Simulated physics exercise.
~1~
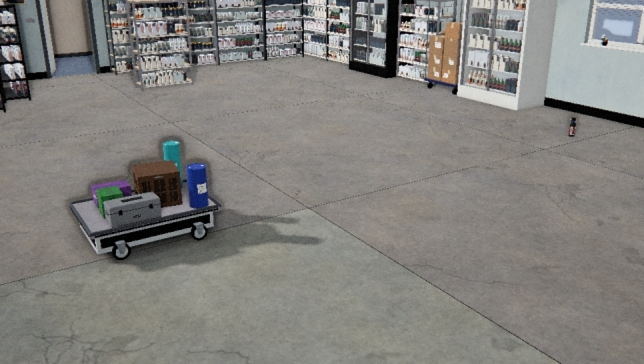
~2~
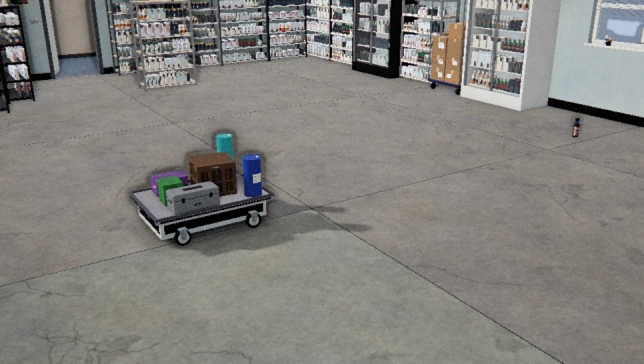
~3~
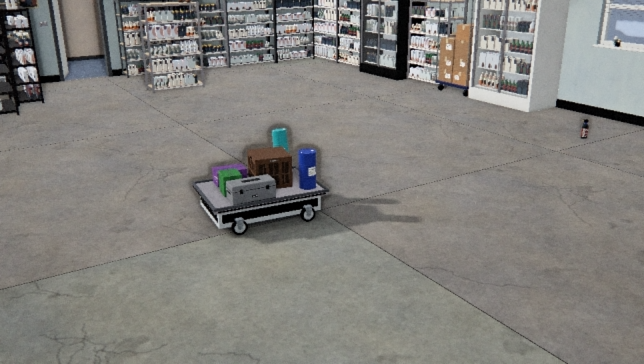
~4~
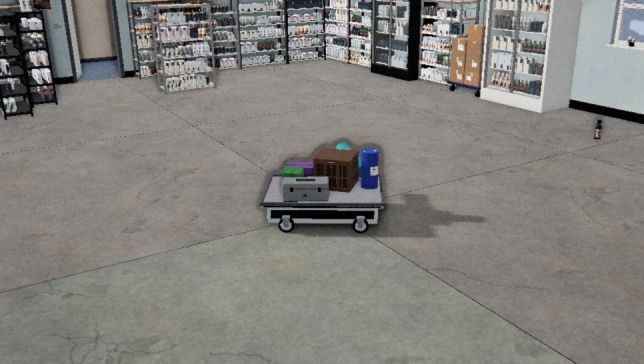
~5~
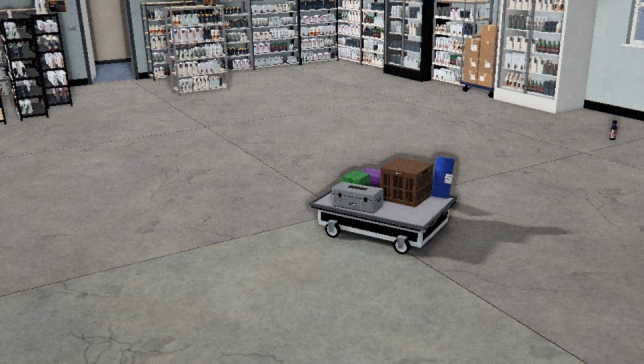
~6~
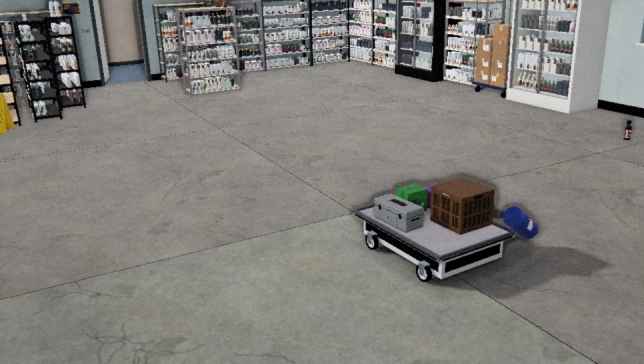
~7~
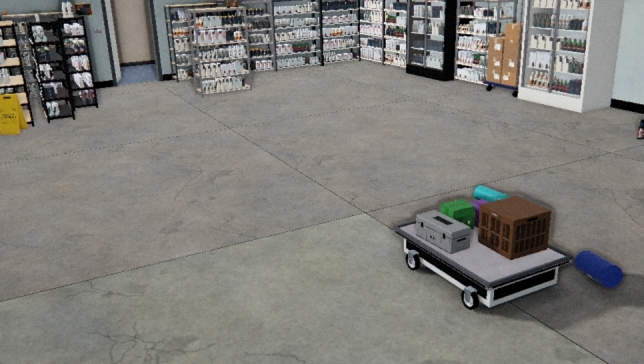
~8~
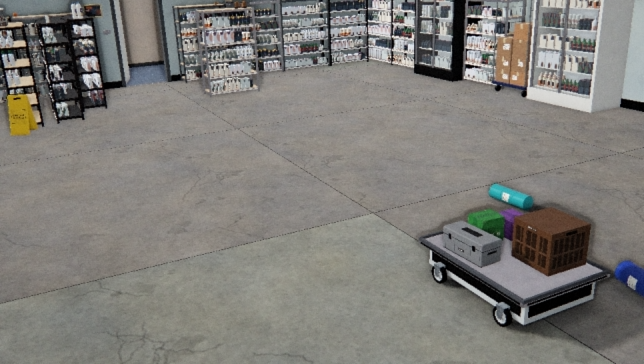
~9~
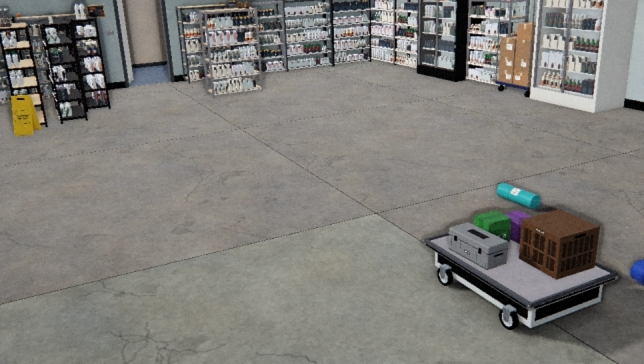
The clip opens on a flat cart carrying a grey toolbox, green and purple parcels, a brown crate, and upright blue and turquoise canisters across a concrete shop floor. It rolls right, and the turquoise canister drops from view behind the crate. As the cart swings toward the viewer, the blue canister leans, tips over the edge and lands on its side on the floor. The crate shifts on the deck while the purple parcel stays put. The cart slows to a stop at lower right, four items aboard, with the turquoise canister lying behind it and the blue one at the right edge.
